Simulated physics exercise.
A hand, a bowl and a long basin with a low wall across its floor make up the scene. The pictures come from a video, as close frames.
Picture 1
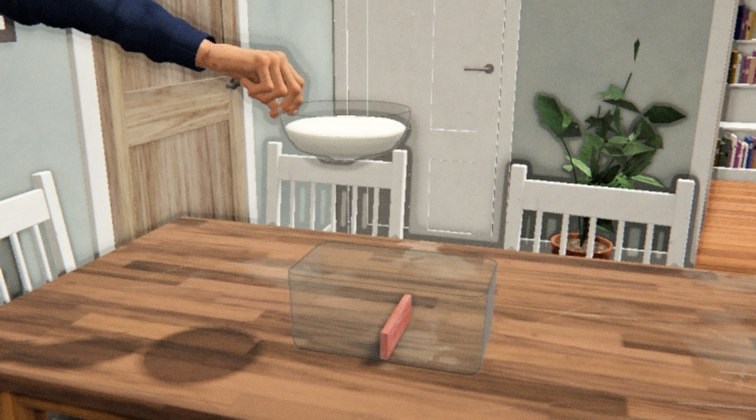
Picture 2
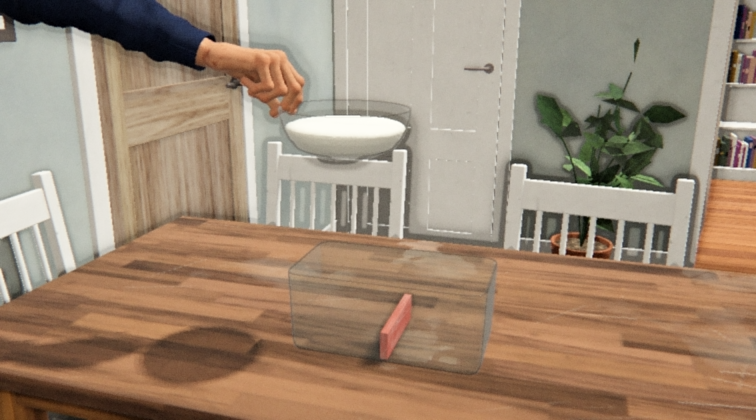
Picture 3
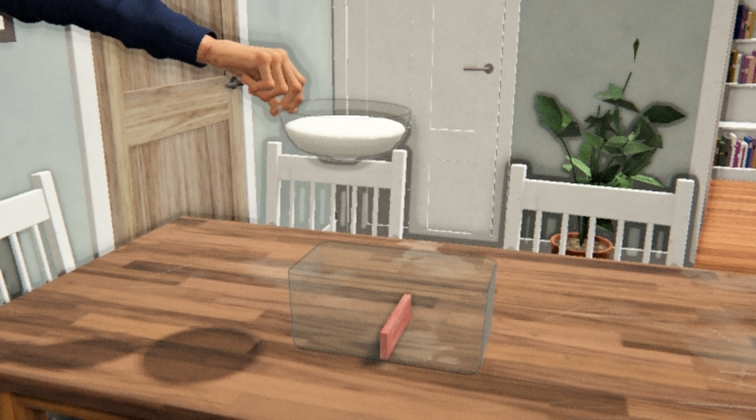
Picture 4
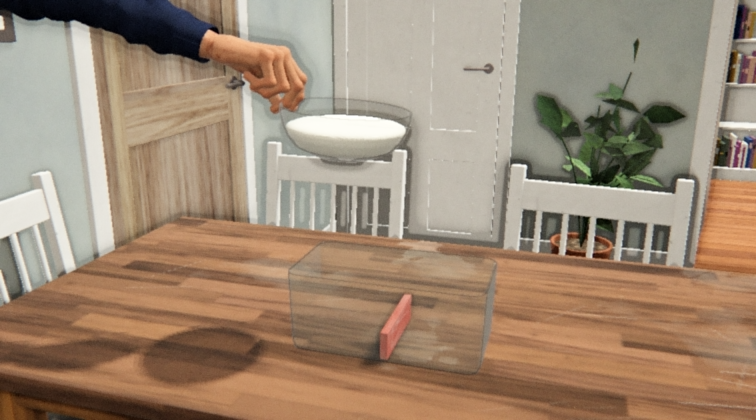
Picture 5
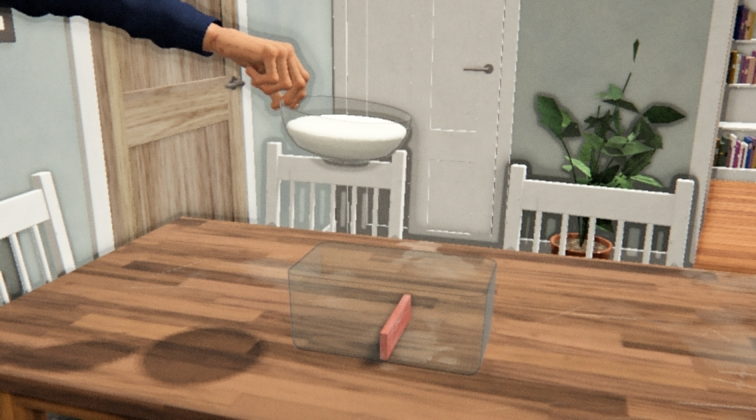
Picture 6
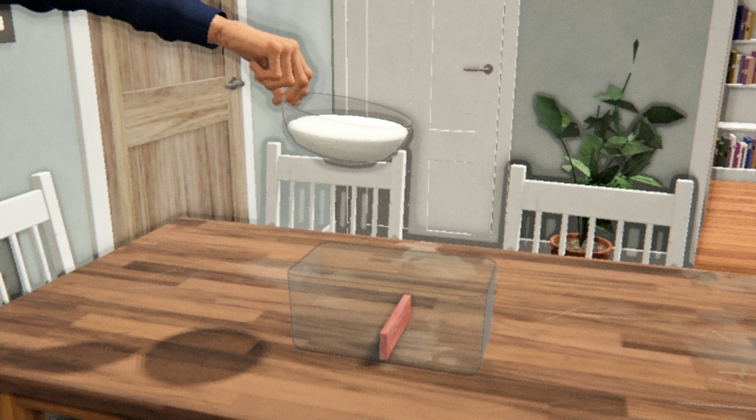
A hand reaching in from the left held still by a white-filled bowl, then the bowl tilted slightly down to the right above a wooden table, where a clear basin with a low red wall sat motionless.
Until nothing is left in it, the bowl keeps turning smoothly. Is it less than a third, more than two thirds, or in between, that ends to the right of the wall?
I'd put the amount right of the wall over the two-thirds mark.
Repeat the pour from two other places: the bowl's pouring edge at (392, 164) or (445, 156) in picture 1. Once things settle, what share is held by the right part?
Around 70 percent first, around 75 percent second.
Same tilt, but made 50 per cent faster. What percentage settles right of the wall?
It comes to some 65 in a hundred.
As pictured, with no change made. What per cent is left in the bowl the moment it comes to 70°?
Near 30 in a hundred still remains.
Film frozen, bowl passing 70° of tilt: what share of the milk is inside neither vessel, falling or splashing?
It's about 50 per cent.
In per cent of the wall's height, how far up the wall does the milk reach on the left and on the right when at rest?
Roughly 10 percent left, 80 percent right.
A moment on, the bowl is tipped part way and 32 per cent is still to pour, 0 is left of the wall and 19 right of it.
Next, the bowl is tipped right over and 0 per cent is still to pour, 11 is left of the wall and 83 right of it.
Then the bowl is tipped right over and 0 per cent is still to pour, 16 is left of the wall and 82 right of it.
Later the bowl is tipped right over and 0 per cent is still to pour, 16 is left of the wall and 82 right of it.
At rest 16 per cent lies left of the wall, 82 right of it and 2 outside.
